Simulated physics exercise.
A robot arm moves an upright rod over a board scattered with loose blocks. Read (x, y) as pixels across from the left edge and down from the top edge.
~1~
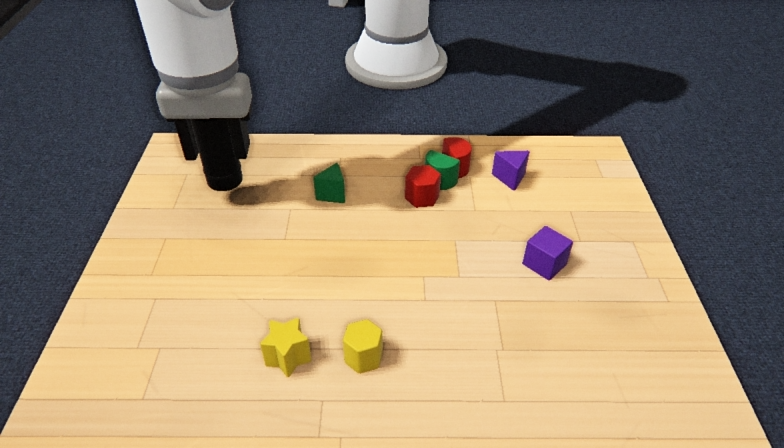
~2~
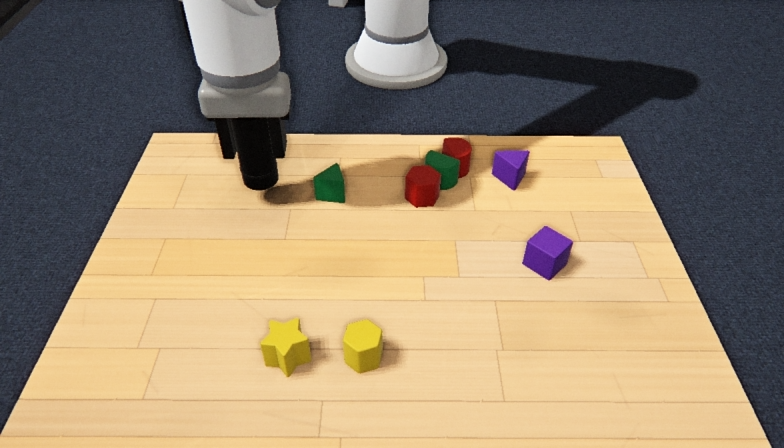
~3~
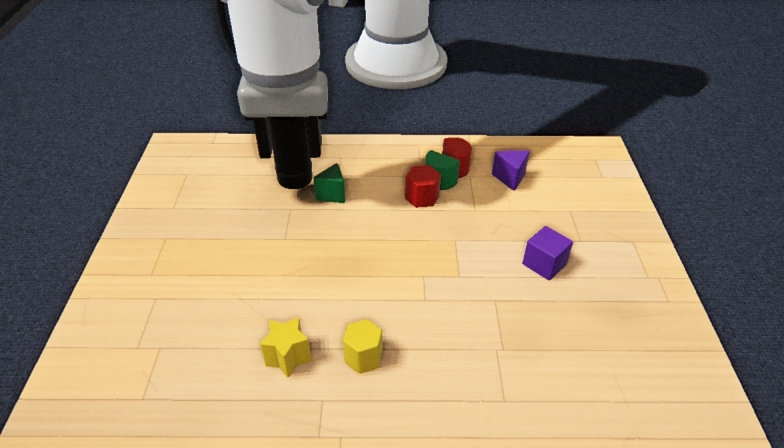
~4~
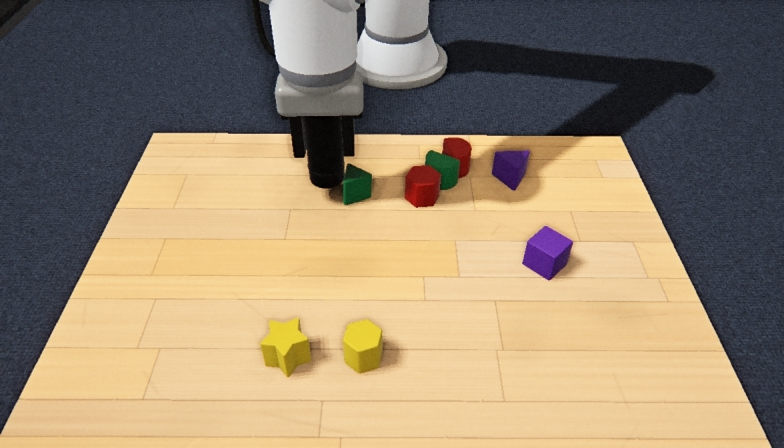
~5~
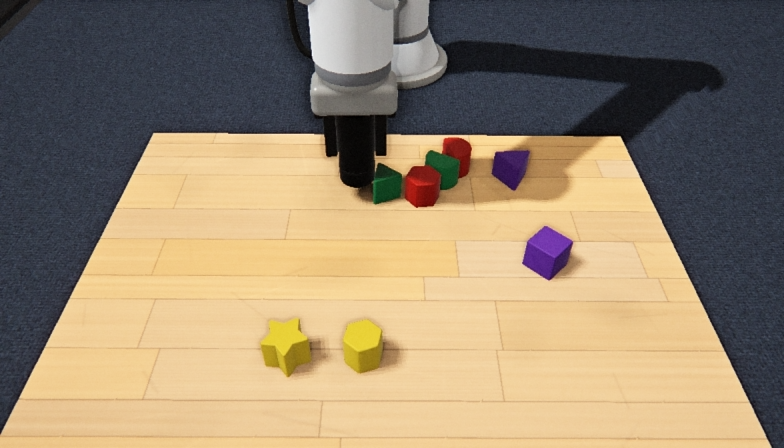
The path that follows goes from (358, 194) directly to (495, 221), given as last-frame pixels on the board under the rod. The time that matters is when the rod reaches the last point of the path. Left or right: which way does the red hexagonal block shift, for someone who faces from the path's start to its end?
Picture yourself facing from the start of the path to its end: The red hexagonal block moves off to your left.
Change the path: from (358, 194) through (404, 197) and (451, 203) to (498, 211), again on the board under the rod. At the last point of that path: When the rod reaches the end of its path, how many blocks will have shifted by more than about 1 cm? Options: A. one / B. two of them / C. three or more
B (two of them)
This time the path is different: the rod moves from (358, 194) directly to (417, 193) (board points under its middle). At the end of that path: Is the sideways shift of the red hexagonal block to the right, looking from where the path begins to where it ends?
My answer is yes.
The first path, step by step. One third of the way, rod (403, 187); green triangle (429, 174), turned 35° anticlockwise; red hexagonal block (455, 179).
Two thirds of the way, rod (450, 196); green triangle (460, 173), turned 55° anticlockwise; red hexagonal block (487, 182).
At the end, rod (498, 205); green triangle (463, 173), turned 75° anticlockwise; red hexagonal block (516, 180), turned 65° anticlockwise; green D-shaped block still.
